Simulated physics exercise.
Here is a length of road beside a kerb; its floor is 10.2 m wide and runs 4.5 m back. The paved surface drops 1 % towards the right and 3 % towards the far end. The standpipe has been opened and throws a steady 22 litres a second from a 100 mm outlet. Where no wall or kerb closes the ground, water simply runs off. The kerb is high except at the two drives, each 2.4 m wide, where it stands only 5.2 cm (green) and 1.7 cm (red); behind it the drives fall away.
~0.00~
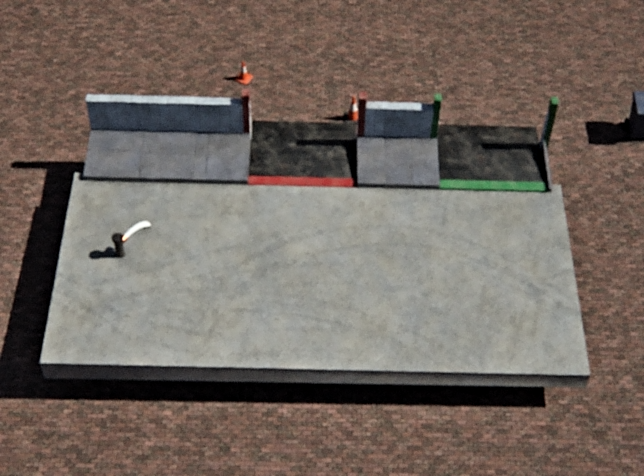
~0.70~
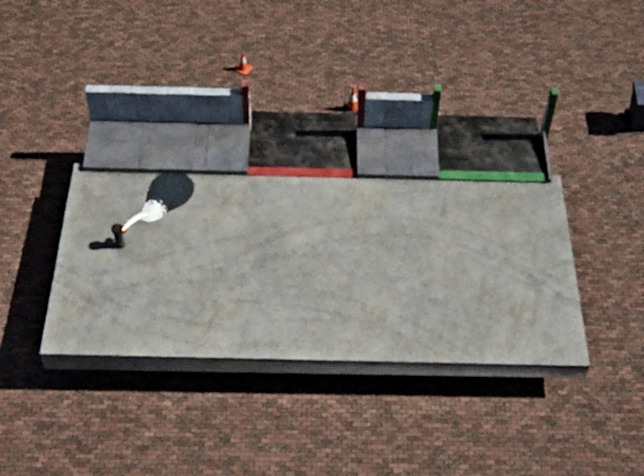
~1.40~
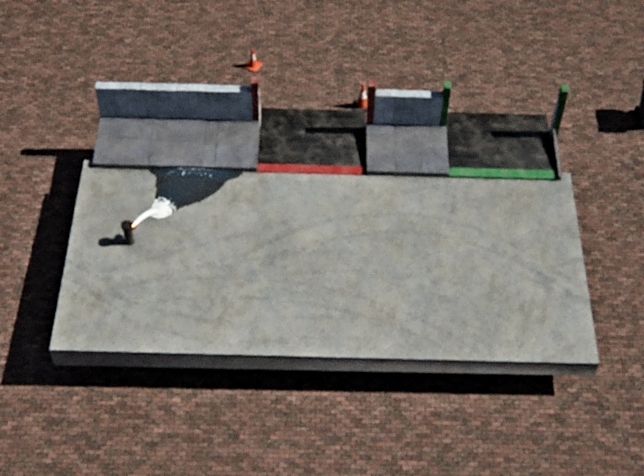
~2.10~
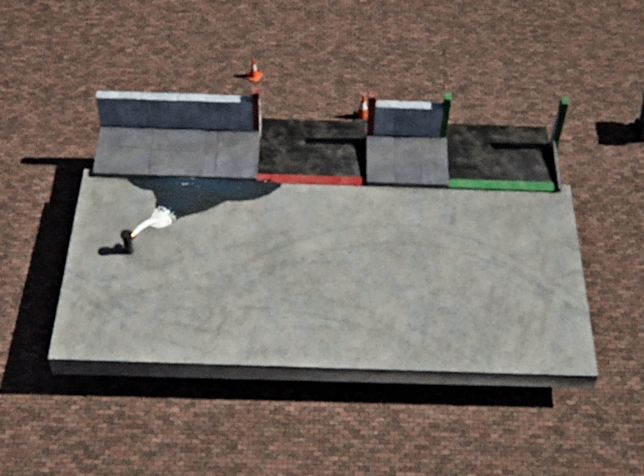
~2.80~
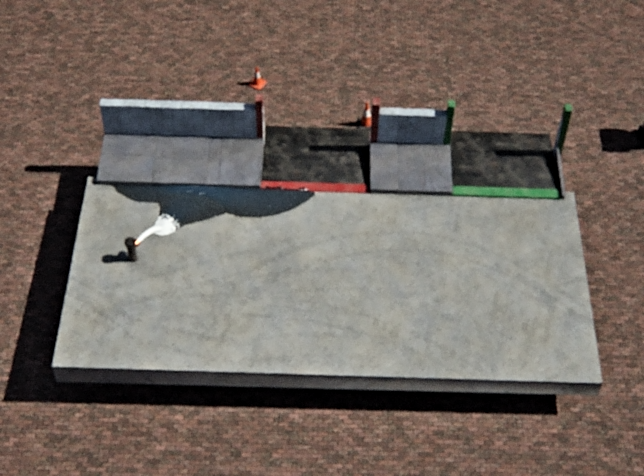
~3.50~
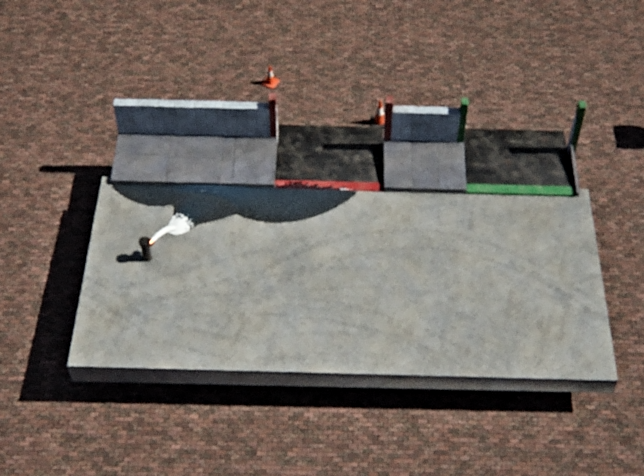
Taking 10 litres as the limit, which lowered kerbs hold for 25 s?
One by one: At the green driveway it does not reach the limit; at the red driveway it exceeds the limit.
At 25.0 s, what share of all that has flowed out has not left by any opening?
Roughly 44 in a hundred.
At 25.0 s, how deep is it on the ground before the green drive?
Roughly 3.5 cm deep.
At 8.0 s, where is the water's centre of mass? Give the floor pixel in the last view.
At about (288, 201).
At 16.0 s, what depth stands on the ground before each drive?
In cm: Green 3.5, red 3.0.
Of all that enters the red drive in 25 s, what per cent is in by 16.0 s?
About 50 per cent.
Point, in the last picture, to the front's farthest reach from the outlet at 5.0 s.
At about (408, 193).
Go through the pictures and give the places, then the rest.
In the first picture, the jet has just started at (130, 232); the ground is still dry.
In the second picture, from the spout at (130, 223) the water has spread over 0.9 m2; its tip is at (183, 175), and it is 1.6 cm deep on average.
In the third picture, the jet leaves at (139, 219); the sheet reaches (239, 173), 2.9 m away, and wets 1.4 m2.
In the fourth picture, from the spout at (139, 229) the water has spread over 2.0 m2; its tip is at (281, 184), and it is 1.6 cm deep on average.
In the fifth picture, the jet leaves at (143, 236); the sheet reaches (314, 193), 4.2 m away, and wets 2.8 m2.
In the sixth picture, from the spout at (157, 236) the water has spread over 3.8 m2; its tip is at (353, 192), and it is 1.6 cm deep on average.
After 5.0 s water covers 10 % of the floor and is deepest (8 cm) near (210, 188); green driveway not reached, red driveway 2.6 cm at the lowered kerb, 1 L in.
After 8.0 s water covers 15 % of the floor and is deepest (8 cm) near (210, 188); green driveway not reached, red driveway 3 cm at the lowered kerb, 10 L in.
After 12.0 s water covers 20 % of the floor and is deepest (8 cm) near (210, 188); green driveway 2.9 cm at the lowered kerb, 0 L in, red driveway 3.1 cm at the lowered kerb, 30 L in.
After 16.0 s water covers 25 % of the floor and is deepest (8 cm) near (210, 188); green driveway 3.4 cm at the lowered kerb, 0 L in, red driveway 3.1 cm at the lowered kerb, 52 L in.
After 25.0 s water covers 25 % of the floor and is deepest (8 cm) near (202, 188); green driveway 3.6 cm at the lowered kerb, 0 L in, red driveway 3.1 cm at the lowered kerb, 103 L in.
